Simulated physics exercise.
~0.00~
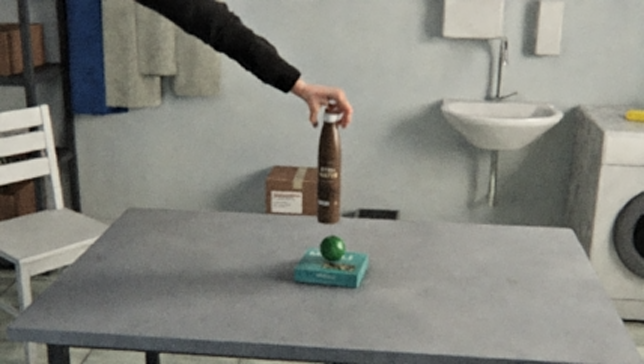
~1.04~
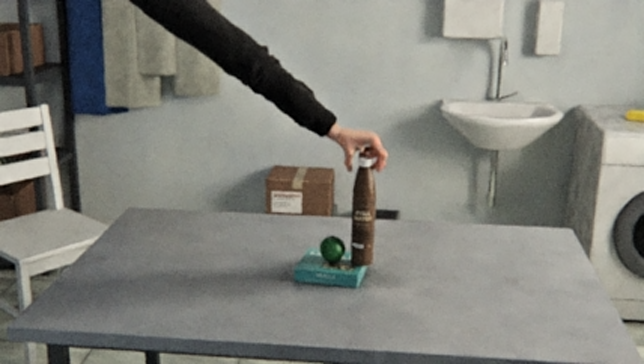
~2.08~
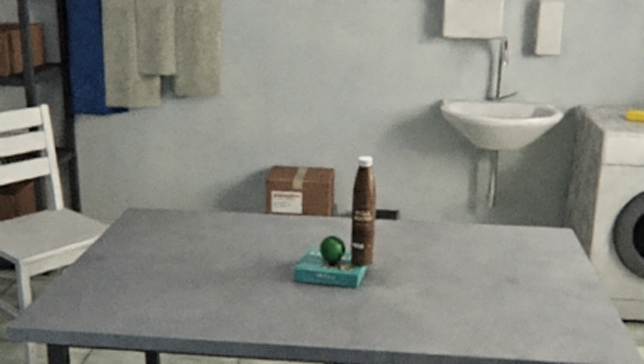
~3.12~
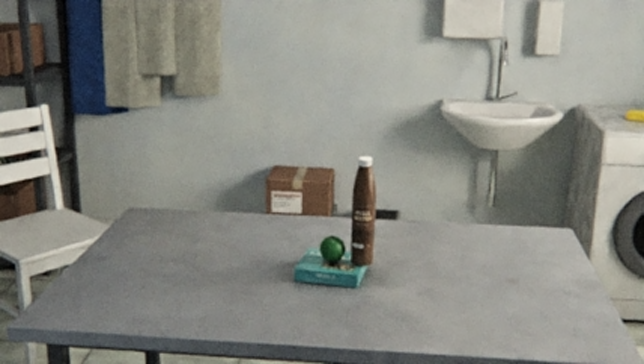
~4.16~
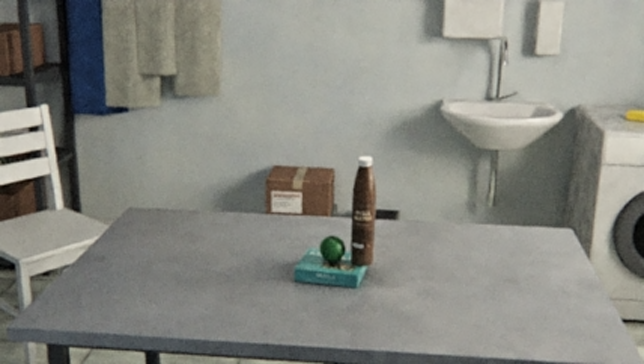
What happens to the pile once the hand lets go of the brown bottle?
The pile holds. The brown bottle stays upright where it was set, and the round green object and turquoise packet stay in place.
